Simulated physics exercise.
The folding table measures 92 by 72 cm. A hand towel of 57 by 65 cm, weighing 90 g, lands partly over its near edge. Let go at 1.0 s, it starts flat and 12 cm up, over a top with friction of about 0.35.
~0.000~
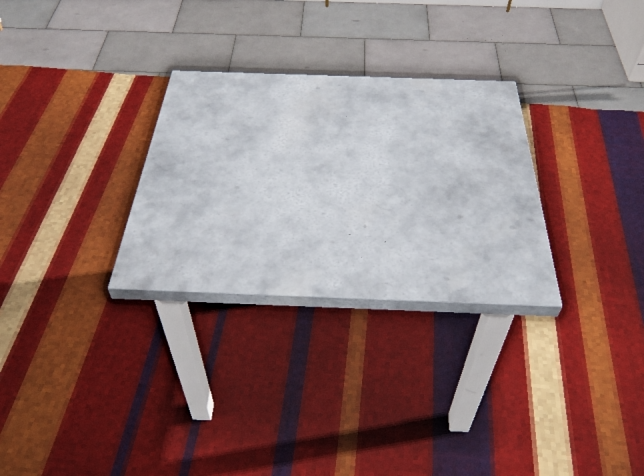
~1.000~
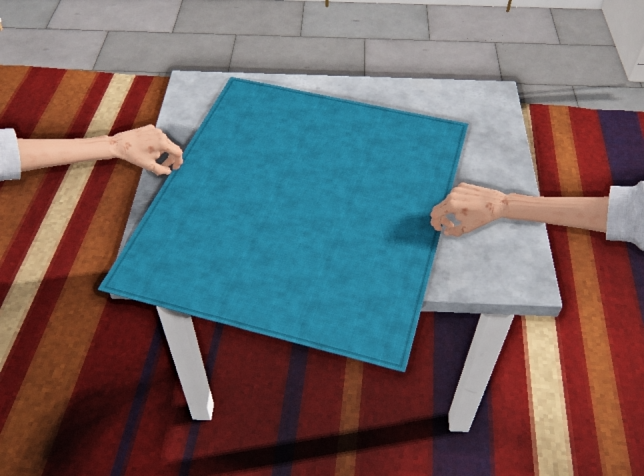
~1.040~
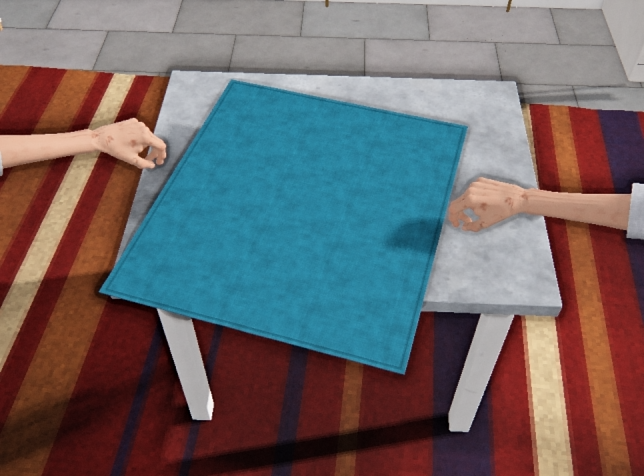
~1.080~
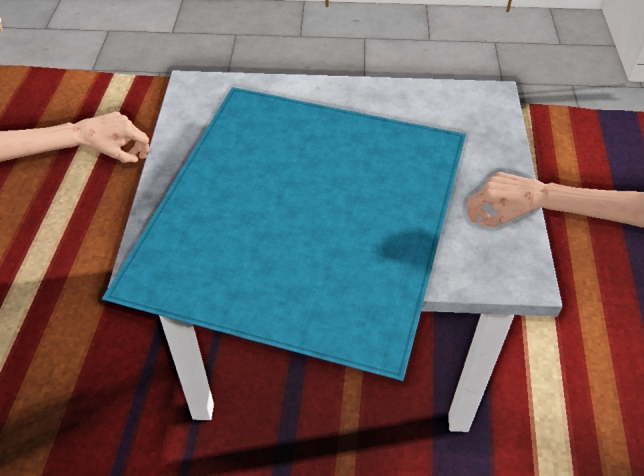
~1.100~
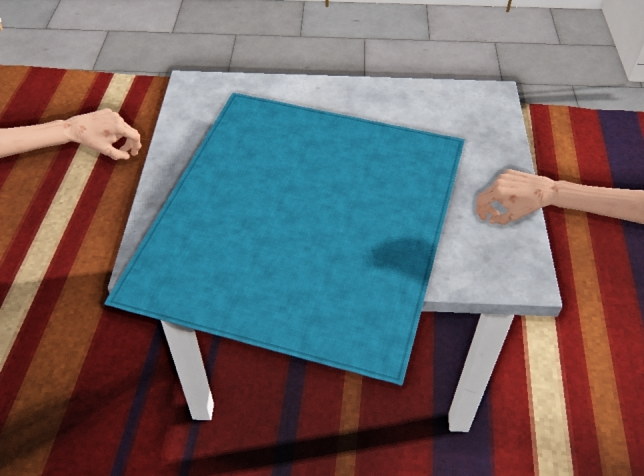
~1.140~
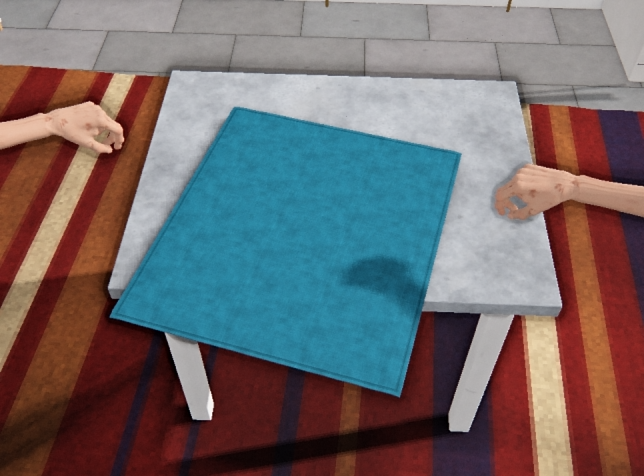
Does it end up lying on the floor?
No, it stays on the top.
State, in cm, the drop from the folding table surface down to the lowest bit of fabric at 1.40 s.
Roughly 20 centimetres below the top.
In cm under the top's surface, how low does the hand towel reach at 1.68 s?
Depth under surface at that time: Approx. 24 centimetres.
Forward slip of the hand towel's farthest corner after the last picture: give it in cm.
Around 3 cm forward.
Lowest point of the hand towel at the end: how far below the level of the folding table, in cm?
Some 24 cm.
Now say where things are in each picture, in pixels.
In the first frame, shows, the bare folding table.
In the second frame, shows, hand towel corners (98, 290) (231, 77) (468, 124) (404, 372).
In the third frame, shows, hand towel corners (99, 292) (231, 80).
In the fourth frame, shows, hand towel corners (102, 299) (232, 87).
In the fifth frame, shows, hand towel corners (105, 305) (233, 93).
In the sixth frame, shows, hand towel corners (110, 317) (235, 107) (461, 154) (399, 397).
After 1.4 s, 70 % of the hand towel is still over the top.
After 1.7 s, 70 % of the hand towel is still over the top.
After 1.9 s, 70 % of the hand towel is still over the top.
After 2.2 s, 70 % of the hand towel is still over the top.
After 4.4 s, 70 % of the hand towel is still over the top.
